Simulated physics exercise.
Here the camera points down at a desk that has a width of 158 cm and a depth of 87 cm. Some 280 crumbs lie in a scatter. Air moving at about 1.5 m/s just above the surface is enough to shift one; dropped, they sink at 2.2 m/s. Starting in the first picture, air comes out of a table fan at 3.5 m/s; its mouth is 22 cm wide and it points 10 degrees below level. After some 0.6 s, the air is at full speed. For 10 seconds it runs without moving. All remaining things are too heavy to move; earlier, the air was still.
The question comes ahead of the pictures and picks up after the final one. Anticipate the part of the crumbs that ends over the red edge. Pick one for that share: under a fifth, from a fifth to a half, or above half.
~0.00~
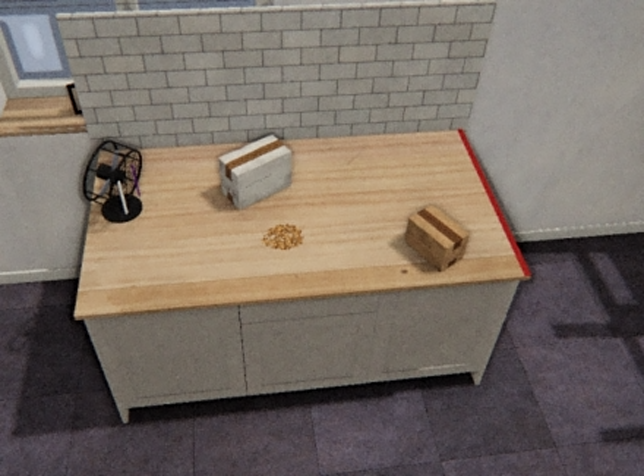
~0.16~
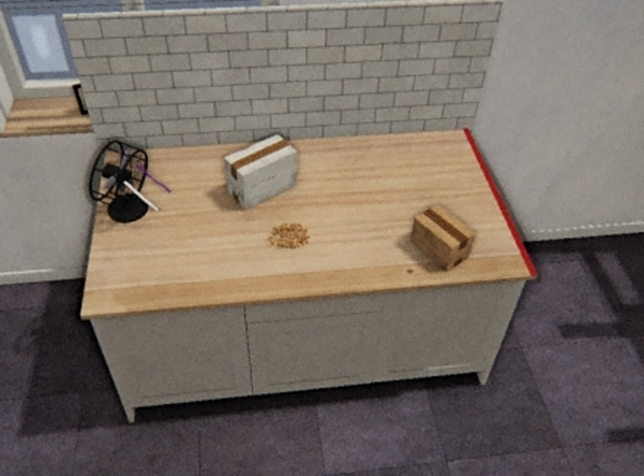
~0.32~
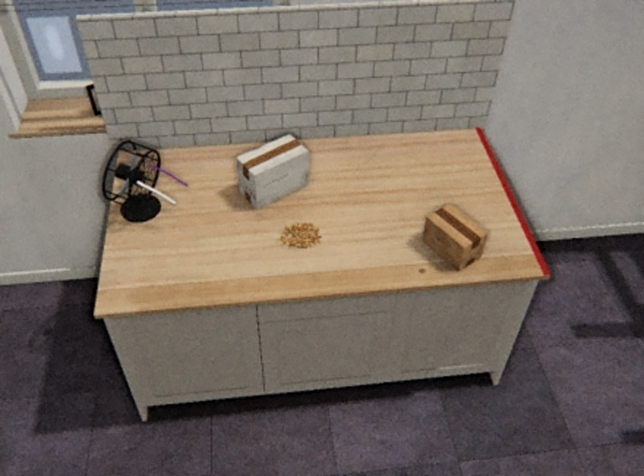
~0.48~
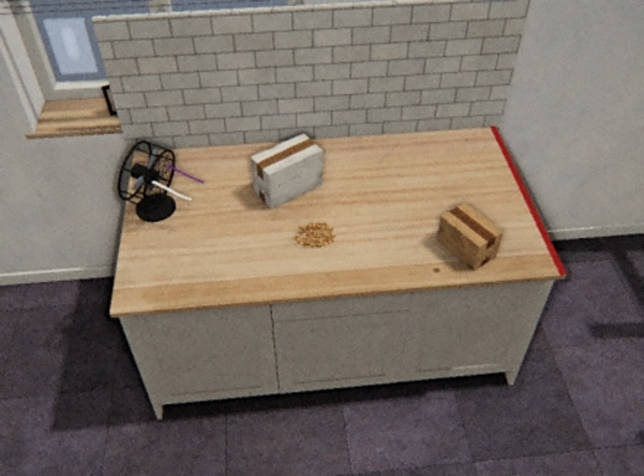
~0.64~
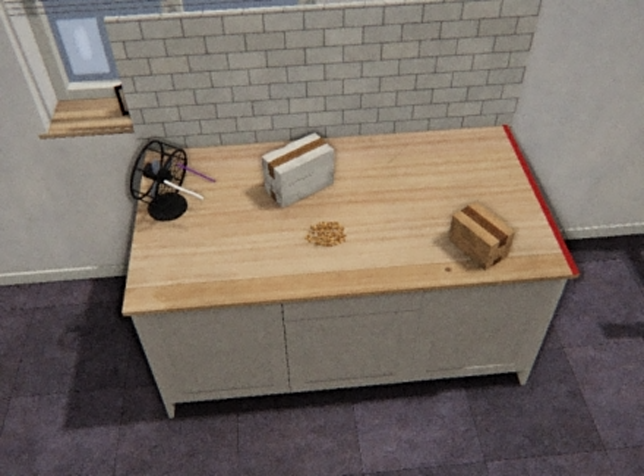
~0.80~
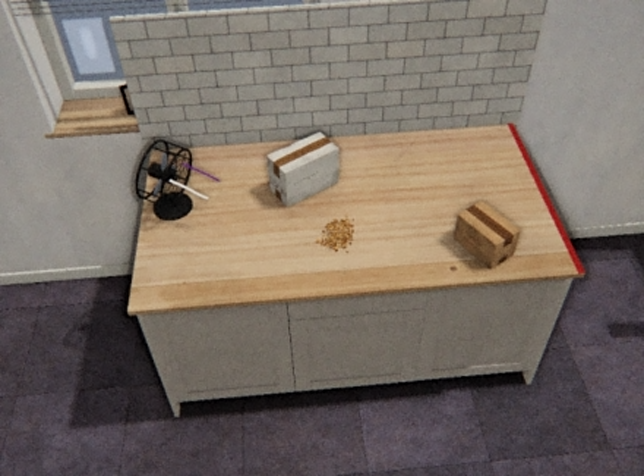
One fifth to one half.
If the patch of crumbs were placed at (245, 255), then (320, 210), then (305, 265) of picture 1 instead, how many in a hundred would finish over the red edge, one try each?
0 %, 20 %, 0 %.
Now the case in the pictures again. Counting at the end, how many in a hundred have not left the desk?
About 20 percent of them remain.
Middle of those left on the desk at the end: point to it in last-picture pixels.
The middle is around pixel (466, 231).
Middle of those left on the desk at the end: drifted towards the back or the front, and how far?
Forward, about 5 cm.
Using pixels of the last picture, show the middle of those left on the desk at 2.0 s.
The middle ends up close to (466, 231).
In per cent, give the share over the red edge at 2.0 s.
30 % or thereabouts.
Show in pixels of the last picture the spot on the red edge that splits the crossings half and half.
Around (547, 194).
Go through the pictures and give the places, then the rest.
In the first picture, the middle of the crumbs is near (284, 239), none has stirred yet and the mouth of the table fan is at (113, 175).
In the second picture, the middle of the crumbs is near (290, 235), none has stirred yet and the red edge is centred on (499, 194).
In the third picture, the middle of the crumbs is near (302, 235), none has stirred yet, the top of a box is at (273, 153) and the top of a box is at (457, 224).
In the fourth picture, the middle of the crumbs is near (316, 234) and none has stirred yet.
In the fifth picture, the middle of the crumbs is near (328, 234) and none has stirred yet.
In the sixth picture, the middle of the crumbs is near (338, 236), the farthest in sight from the table fan is at (347, 252) and about 55 % have left their places.
After 2.0 s, 25 % are over the red edge; the middle of those still in play is near (466, 231); 77 % have settled or left.
After 3.2 s, 30 % are over the red edge; the middle of those still in play is near (459, 234); 86 % have settled or left.
After 5.5 s, 31 % are over the red edge; the middle of those still in play is near (461, 237); 90 % have settled or left.
After 10.0 s, at the end, 32 % are over the red edge; the middle of those still in play is near (466, 231).
